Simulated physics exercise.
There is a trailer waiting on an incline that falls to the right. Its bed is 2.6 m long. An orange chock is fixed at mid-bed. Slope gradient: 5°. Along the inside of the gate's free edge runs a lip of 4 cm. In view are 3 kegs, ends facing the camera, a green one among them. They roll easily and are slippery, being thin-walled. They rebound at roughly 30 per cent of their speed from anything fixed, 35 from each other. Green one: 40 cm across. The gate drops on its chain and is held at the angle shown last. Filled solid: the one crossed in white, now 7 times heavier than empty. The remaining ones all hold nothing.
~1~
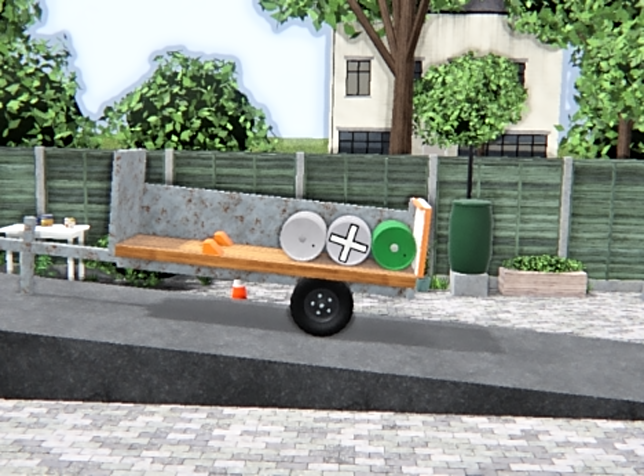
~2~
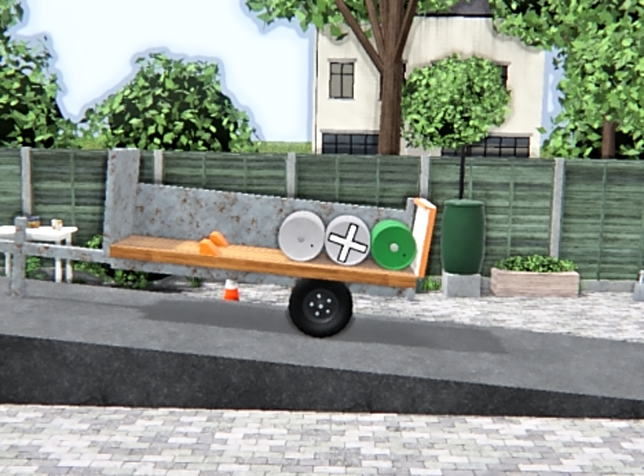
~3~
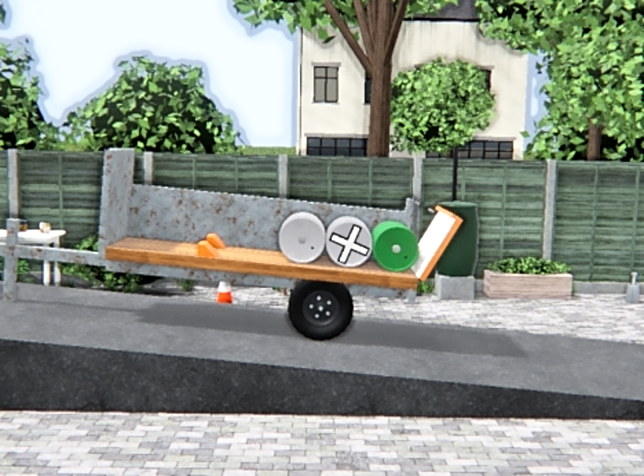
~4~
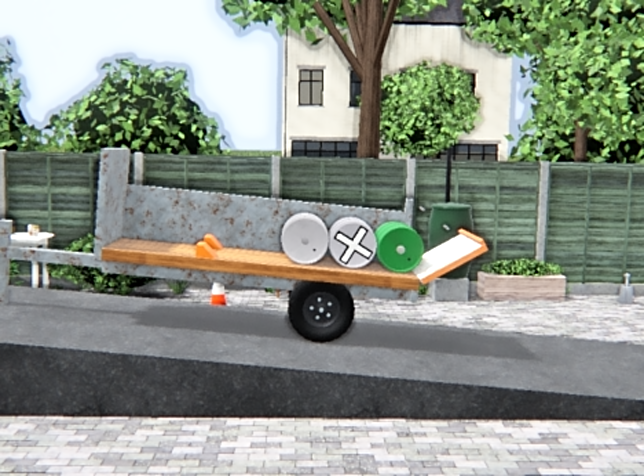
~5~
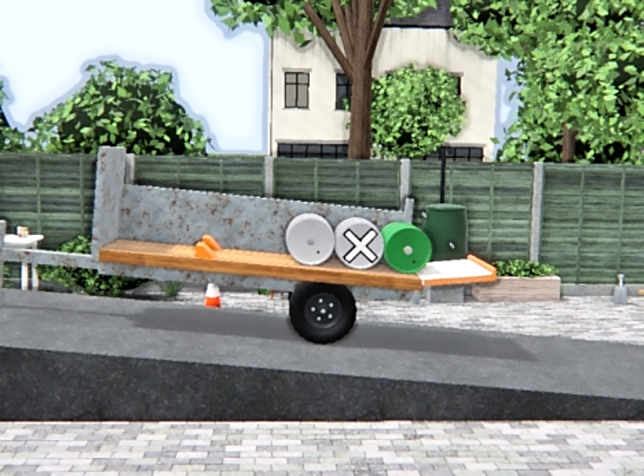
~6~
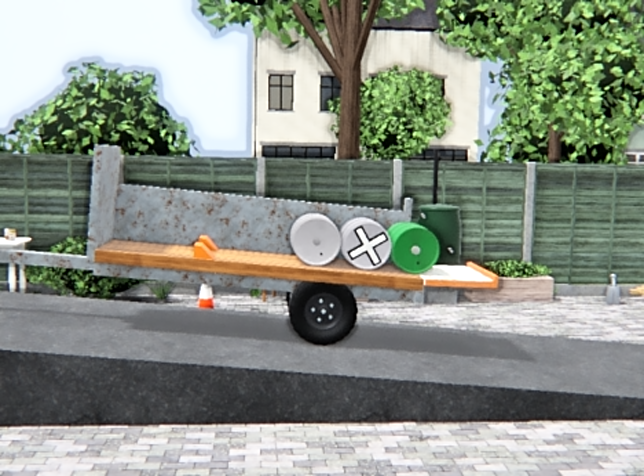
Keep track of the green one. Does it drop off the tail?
My guess is it slips free.
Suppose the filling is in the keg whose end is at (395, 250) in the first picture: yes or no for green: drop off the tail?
Green? No, it won't, then.
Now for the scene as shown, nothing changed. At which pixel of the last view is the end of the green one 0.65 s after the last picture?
Around (452, 253).
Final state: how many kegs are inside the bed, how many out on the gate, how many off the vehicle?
0, 2, 1.
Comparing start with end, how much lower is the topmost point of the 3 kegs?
10 cm.
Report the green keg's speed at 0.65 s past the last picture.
Speed approx. 0.6 m/s.
Then, 0.65 s past the sixth picture, green is on the gate, 25 cm past the hinge, rolling right; 0 out so far.
Then, 1.45 s past the sixth picture, green is dropping off the gate; 1 out so far.
Finally (6.45 s after the last picture), green is off the vehicle; 1 out so far.
